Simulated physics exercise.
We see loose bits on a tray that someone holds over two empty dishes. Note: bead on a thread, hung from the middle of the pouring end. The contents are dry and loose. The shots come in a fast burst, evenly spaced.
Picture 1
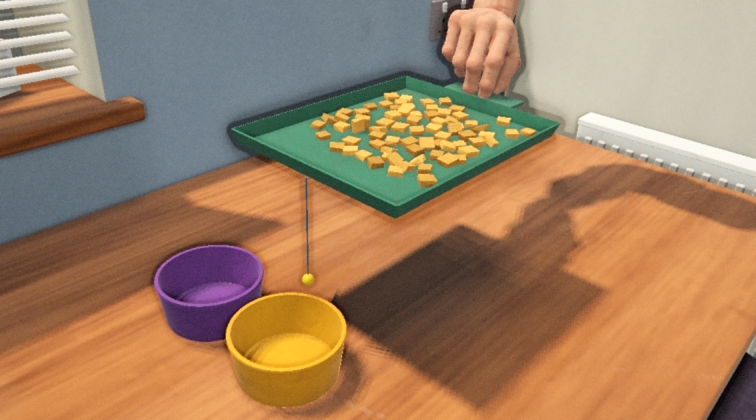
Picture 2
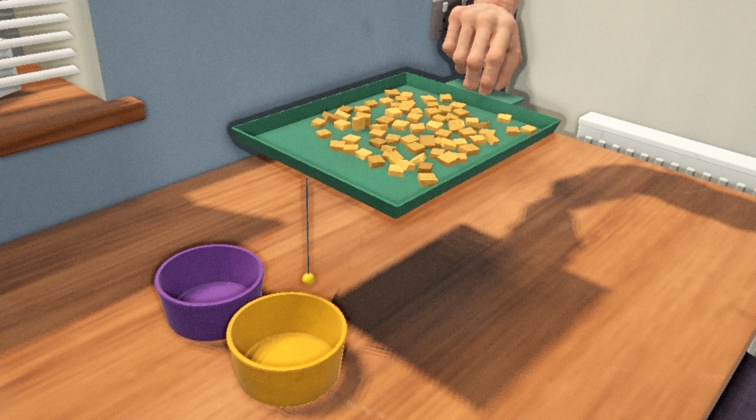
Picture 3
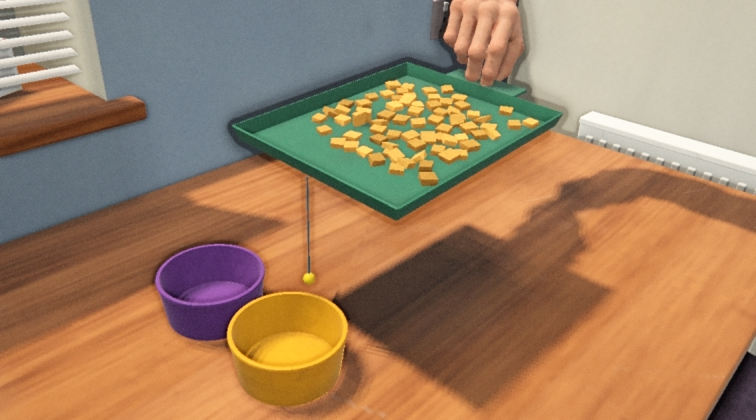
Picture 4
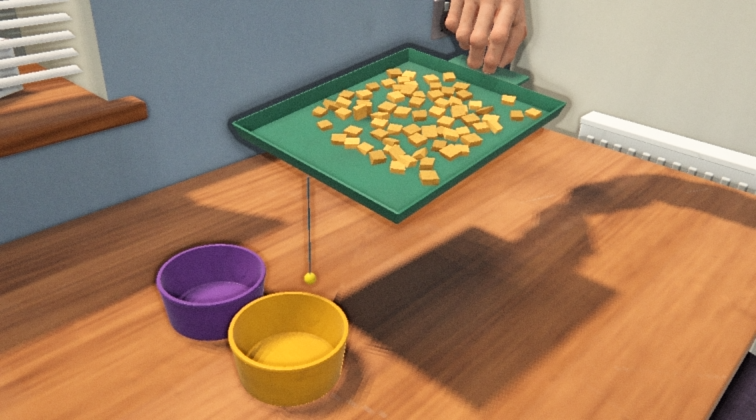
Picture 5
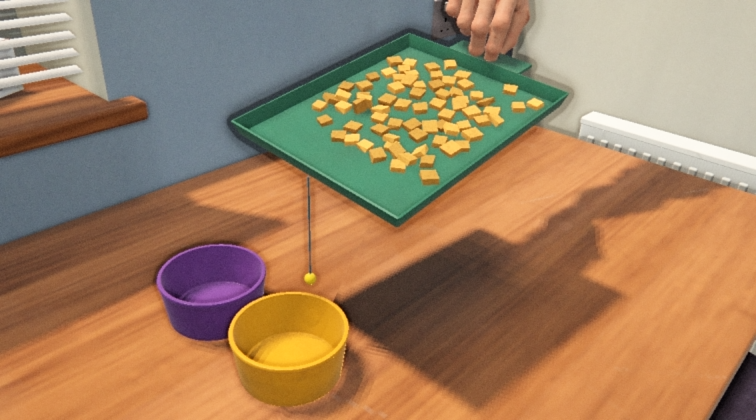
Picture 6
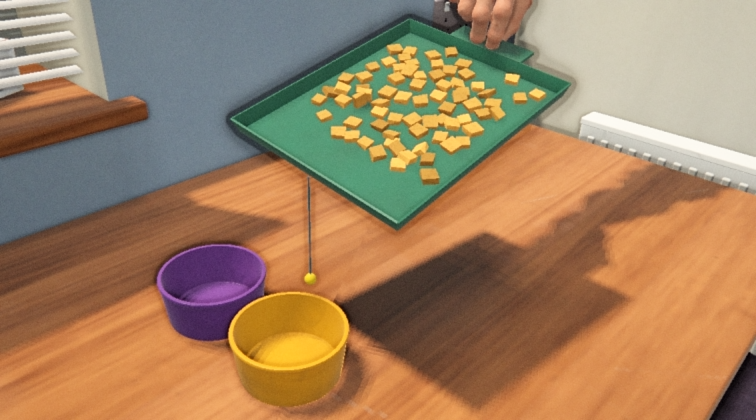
On a wooden table, a hand held a green tray of small golden cereal squares above empty purple and yellow bowls, then gradually tilted it, lifting the far end while a yellow bead hung beneath.
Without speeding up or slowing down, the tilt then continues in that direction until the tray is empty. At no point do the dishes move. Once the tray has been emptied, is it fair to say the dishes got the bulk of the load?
Catch falls short of half.
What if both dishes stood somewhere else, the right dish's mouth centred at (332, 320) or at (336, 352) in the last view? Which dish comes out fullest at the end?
Well, the first go goes to the rightmost dish, and the second to the rightmost dish.
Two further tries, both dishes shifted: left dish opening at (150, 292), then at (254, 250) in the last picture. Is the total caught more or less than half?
One: Less than half. Two: The smaller part.
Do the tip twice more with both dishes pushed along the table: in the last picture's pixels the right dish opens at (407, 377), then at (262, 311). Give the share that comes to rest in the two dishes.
Around 60 and around 0 per cent, in that order.
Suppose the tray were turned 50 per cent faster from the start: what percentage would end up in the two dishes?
Something like 10 percent, give or take.
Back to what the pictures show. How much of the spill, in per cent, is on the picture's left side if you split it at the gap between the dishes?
Estimate: About 0 percent.
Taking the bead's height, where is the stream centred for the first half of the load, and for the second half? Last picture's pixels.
Initially about (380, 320); subsequently about (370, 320).
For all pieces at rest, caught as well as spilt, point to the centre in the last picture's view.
Somewhere around (359, 389) in the last picture.
Just after the last frame, tray tipped steeply; almost all on the tray; about a tenth in the air.
A moment on, tray tipped right over; roughly a quarter on the tray; about a tenth in the right dish; roughly a third outside both; roughly a third in the air.
Further on, tray tipped past a quarter turn; roughly a quarter in the right dish; the larger part outside both.
When it is over, tray tipped past a quarter turn; roughly a quarter in the right dish; not one in the left dish; the larger part outside both.
